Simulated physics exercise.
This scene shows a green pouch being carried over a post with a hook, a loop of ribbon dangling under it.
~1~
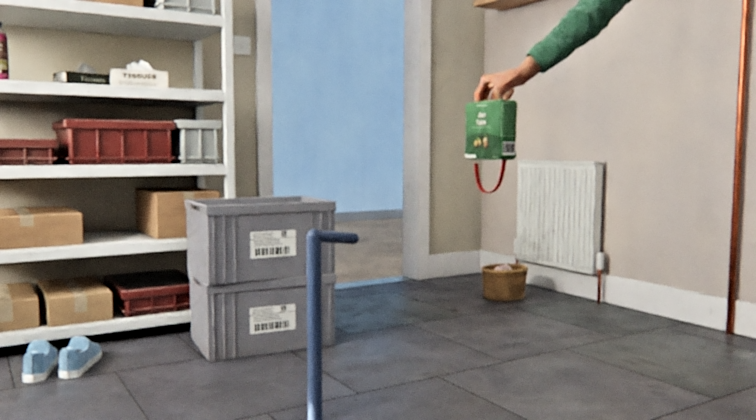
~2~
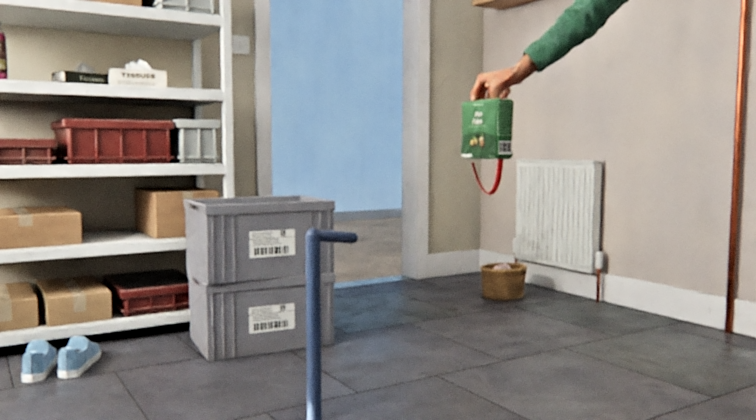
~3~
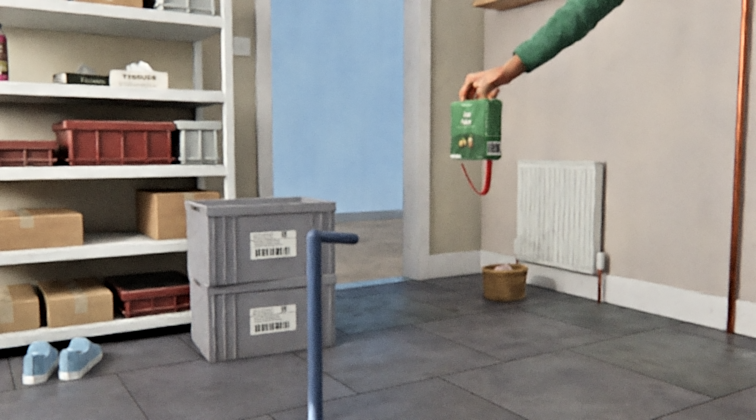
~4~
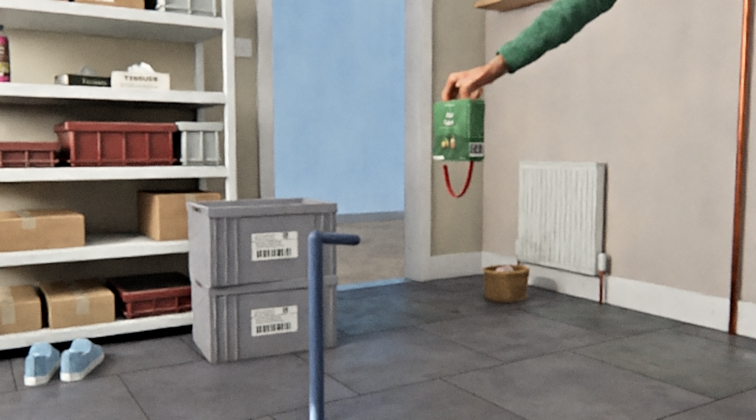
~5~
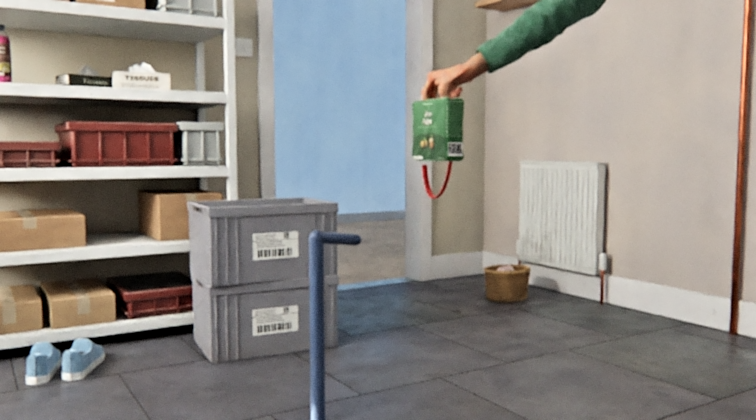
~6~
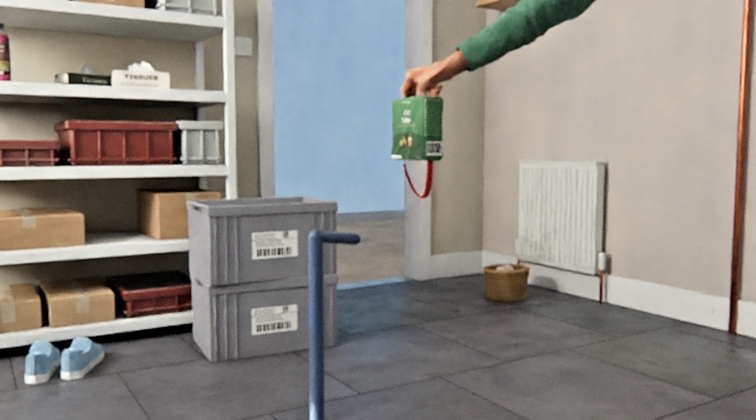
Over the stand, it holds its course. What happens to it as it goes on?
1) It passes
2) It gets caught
Option 1: It passes.
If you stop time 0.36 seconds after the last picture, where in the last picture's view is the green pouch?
Roughly (368, 128).
Then, 0.36 s later than the last view, pouch nearing the post near (368, 128).
Then, 0.96 s later than the last view, pouch past the post near (277, 126).
Then, 1.56 s later than the last view, pouch past the post near (170, 124).
Finally, pouch past the post near (153, 124). The green pouch goes by freely.
